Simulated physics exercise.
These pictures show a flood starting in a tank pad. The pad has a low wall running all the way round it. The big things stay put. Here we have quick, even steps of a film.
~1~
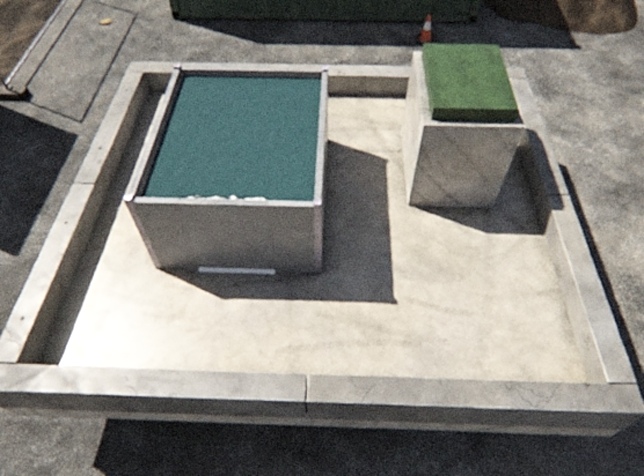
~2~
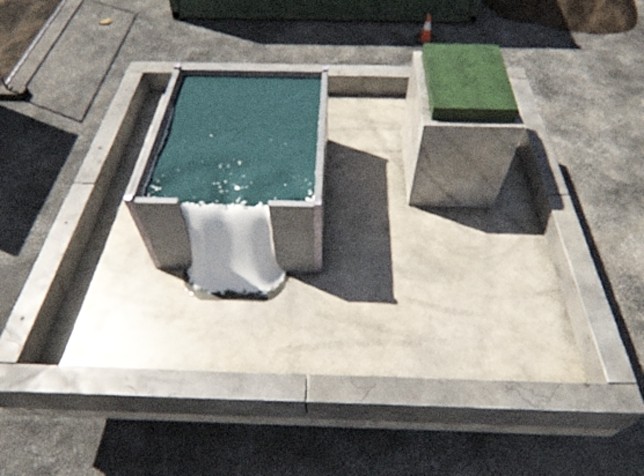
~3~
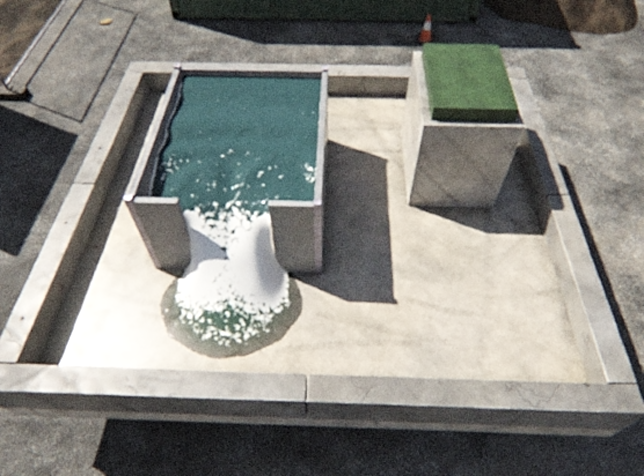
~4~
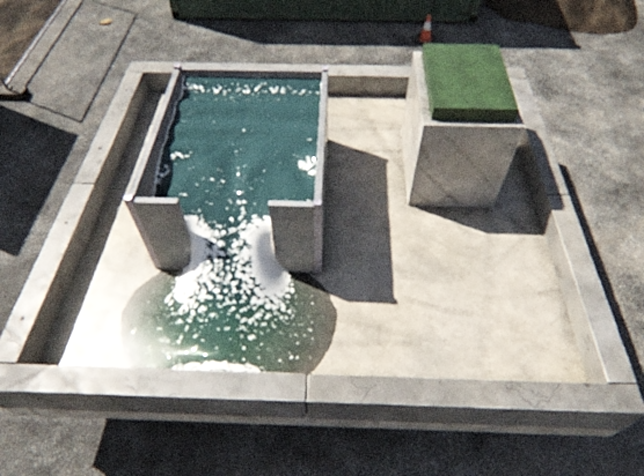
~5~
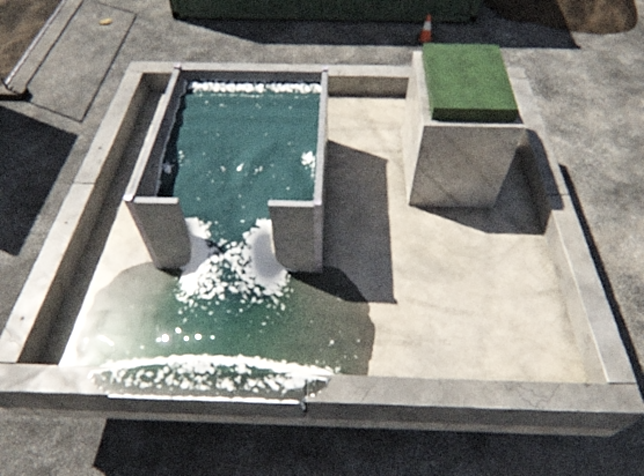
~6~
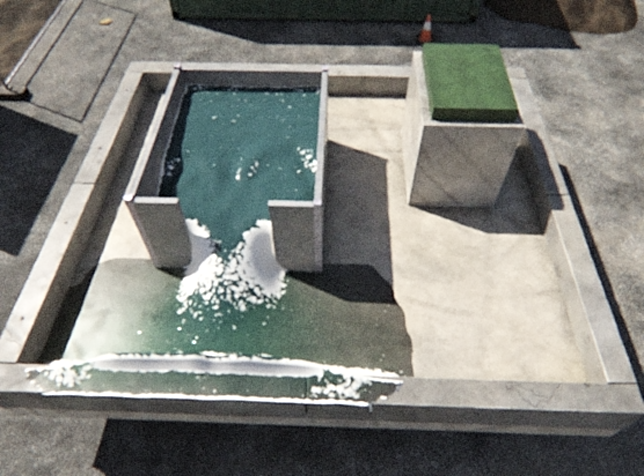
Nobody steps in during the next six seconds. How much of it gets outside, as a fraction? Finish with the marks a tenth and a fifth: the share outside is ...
The share outside is between a tenth and a fifth.
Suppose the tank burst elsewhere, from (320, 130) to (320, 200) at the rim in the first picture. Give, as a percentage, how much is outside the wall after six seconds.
Some 10 in a hundred.
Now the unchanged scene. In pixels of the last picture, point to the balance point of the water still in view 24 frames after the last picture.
Centre: Close to (275, 225).
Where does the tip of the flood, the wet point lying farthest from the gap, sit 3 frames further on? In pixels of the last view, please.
Close to (574, 394).
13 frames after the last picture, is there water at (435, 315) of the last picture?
Following the spread, that spot ends up waterlogged.
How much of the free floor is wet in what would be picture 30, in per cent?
I'd guess some 90 per cent.
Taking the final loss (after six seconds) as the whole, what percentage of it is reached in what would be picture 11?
Estimated share: Close to 30 %.
A moment on, water covers 30 % of the floor; the low wall has let 1 % over.
Next, water covers 35 % of the floor; the low wall has let 4 % over.
Then, water covers 55 % of the floor; the low wall has let 12 % over.
Later, water covers 70 % of the floor; the low wall has let 13 % over.
In the end, water covers 75 % of the floor; the low wall has let 13 % over.
